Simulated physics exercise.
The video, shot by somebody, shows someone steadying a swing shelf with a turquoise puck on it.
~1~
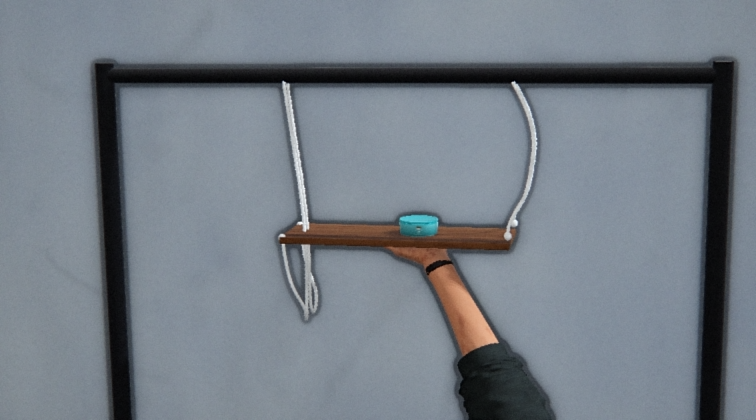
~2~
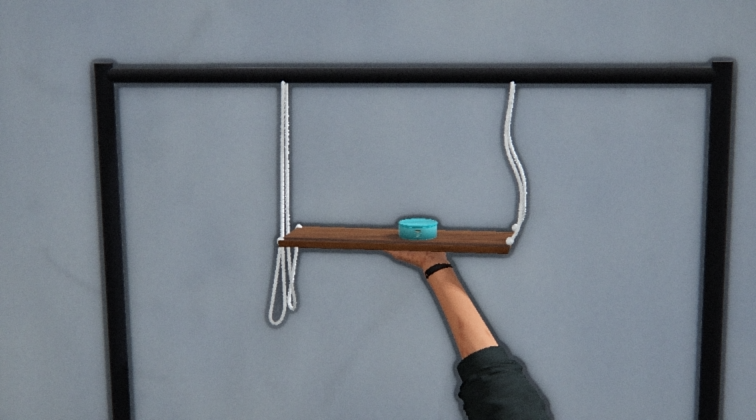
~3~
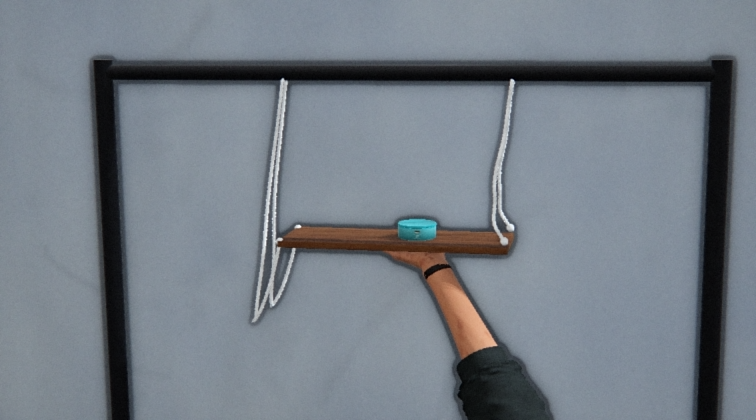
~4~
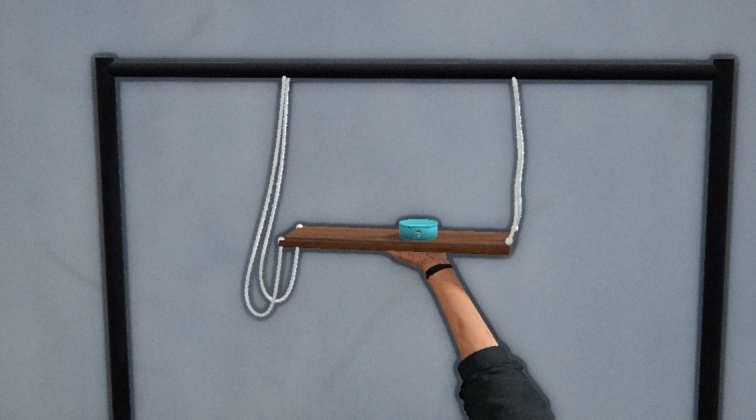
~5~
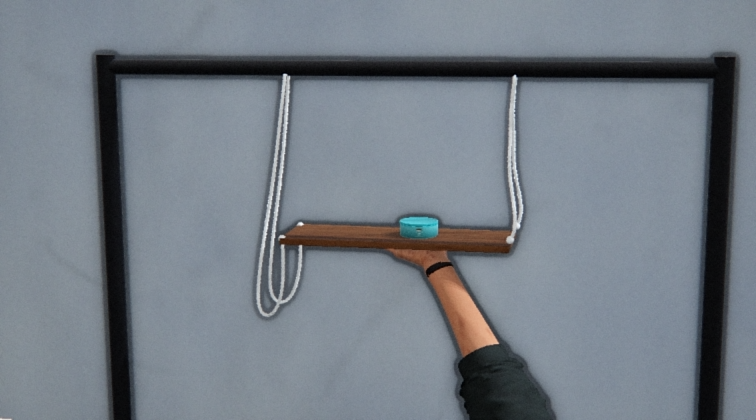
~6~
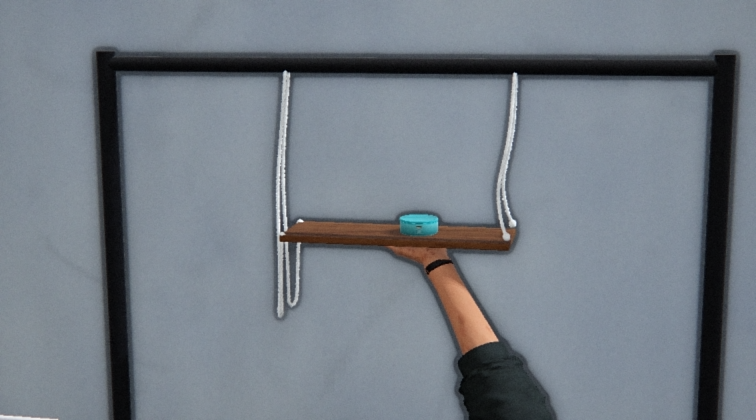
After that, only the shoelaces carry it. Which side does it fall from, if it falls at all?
Chances are it departs leftward from its perch.
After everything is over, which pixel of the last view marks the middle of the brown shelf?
It finishes with its middle at about (460, 312) in the last view.
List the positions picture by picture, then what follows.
The first picture shows turquoise puck (419, 226); brown shelf (392, 244).
The second picture shows turquoise puck (418, 229).
The third picture shows turquoise puck (417, 230).
The fourth picture shows turquoise puck (418, 230); brown shelf (391, 248).
The fifth picture shows turquoise puck (419, 228).
The sixth picture shows turquoise puck (419, 225); brown shelf (392, 243); left shoelaces slack, hanging in a loop; right shoelaces almost straight.
Then, 0.42 s after the last picture, board tipped 29° down to the left; puck sliding near (332, 322).
Then, 0.96 s after the last picture, board tipped 40° down to the left; puck on the floor.
Then, 1.50 s after the last picture, board tipped 47° down to the left; puck on the floor.
At rest, board tipped 44° down to the left; puck on the floor. The turquoise puck falls from the left end.
